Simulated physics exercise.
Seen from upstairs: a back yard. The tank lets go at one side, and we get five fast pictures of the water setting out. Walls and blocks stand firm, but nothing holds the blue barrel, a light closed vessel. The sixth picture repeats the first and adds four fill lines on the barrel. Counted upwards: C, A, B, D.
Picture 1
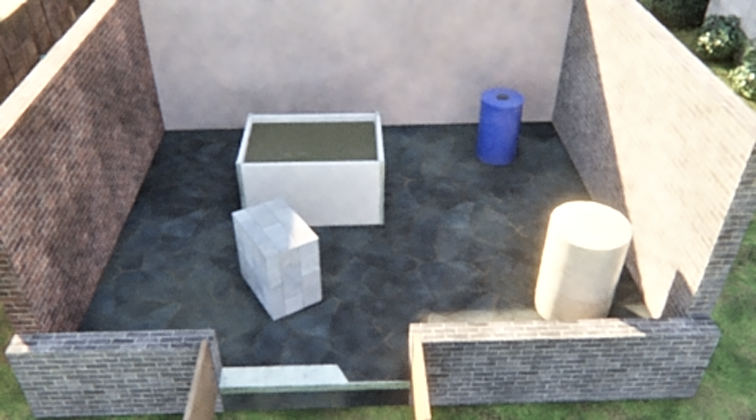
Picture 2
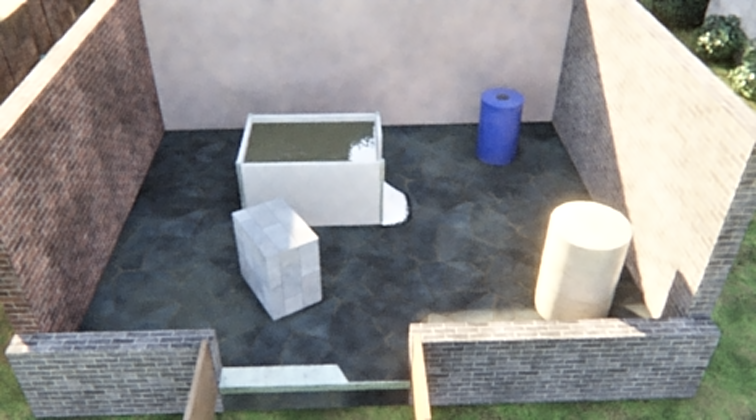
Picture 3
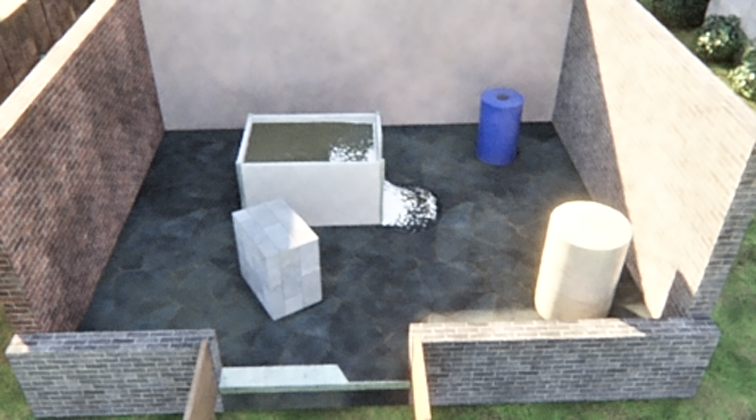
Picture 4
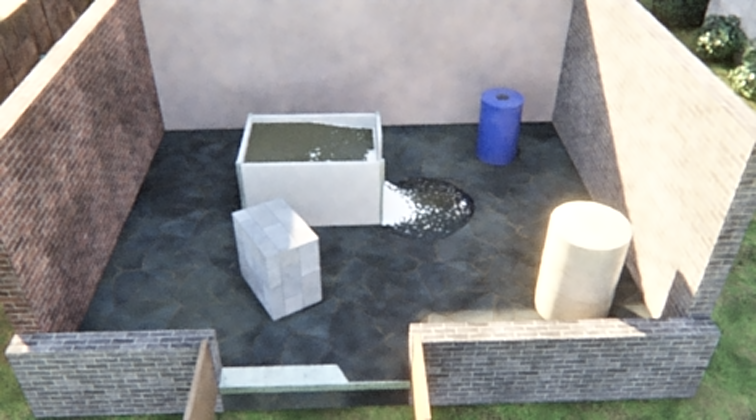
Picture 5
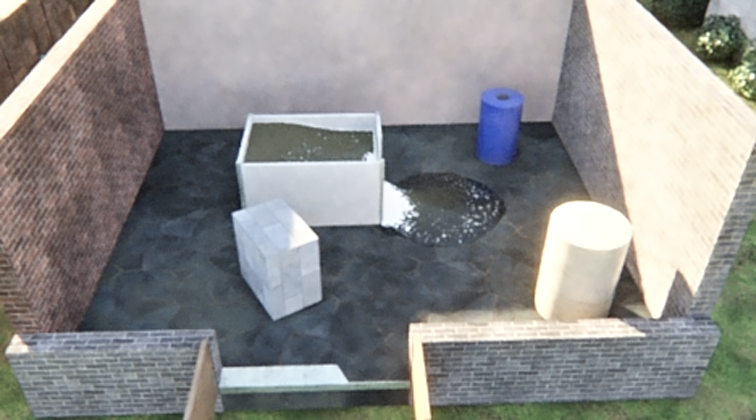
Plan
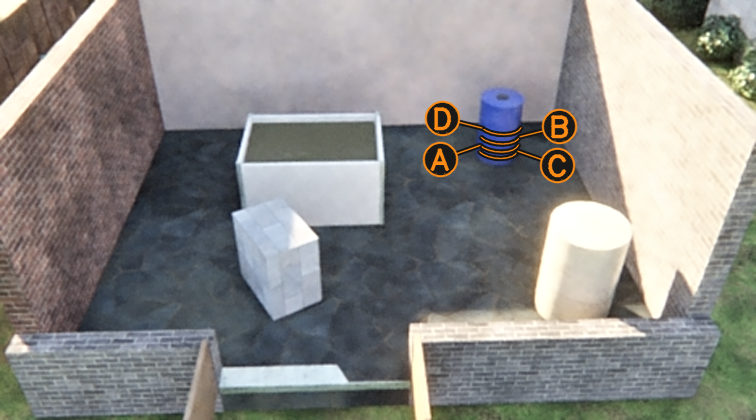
Water gushing from the right side of a full white tank in a walled yard, spreading rightward across dark paving in a widening puddle.
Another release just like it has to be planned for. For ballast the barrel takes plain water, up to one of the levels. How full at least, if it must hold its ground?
Choose C.
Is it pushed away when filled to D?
No, not at all.
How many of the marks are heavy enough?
All of the four.
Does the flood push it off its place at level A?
No, that is safe.
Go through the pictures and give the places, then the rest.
The first picture shows lid of the blue barrel at (503, 98); tank full, its middle at (313, 143); open gate at (313, 330).
In the second picture, 1 % of the ground wet, in view closest to the barrel at (402, 196).
In the third picture, 3 % of the ground wet, in view closest to the barrel at (425, 191).
In the fourth picture, 5 % of the ground wet, in view closest to the barrel at (442, 183).
The fifth picture shows lid of the blue barrel at (503, 98); 7 % of the ground wet, in view closest to the barrel at (459, 178).
On the marked copy, A at (501, 152); B at (503, 144); C at (501, 158); D at (504, 134); from the bottom up C, A, B, D.
With A, it does not move.
With B, it does not move.
With C, it does not move.
With D, it does not move.
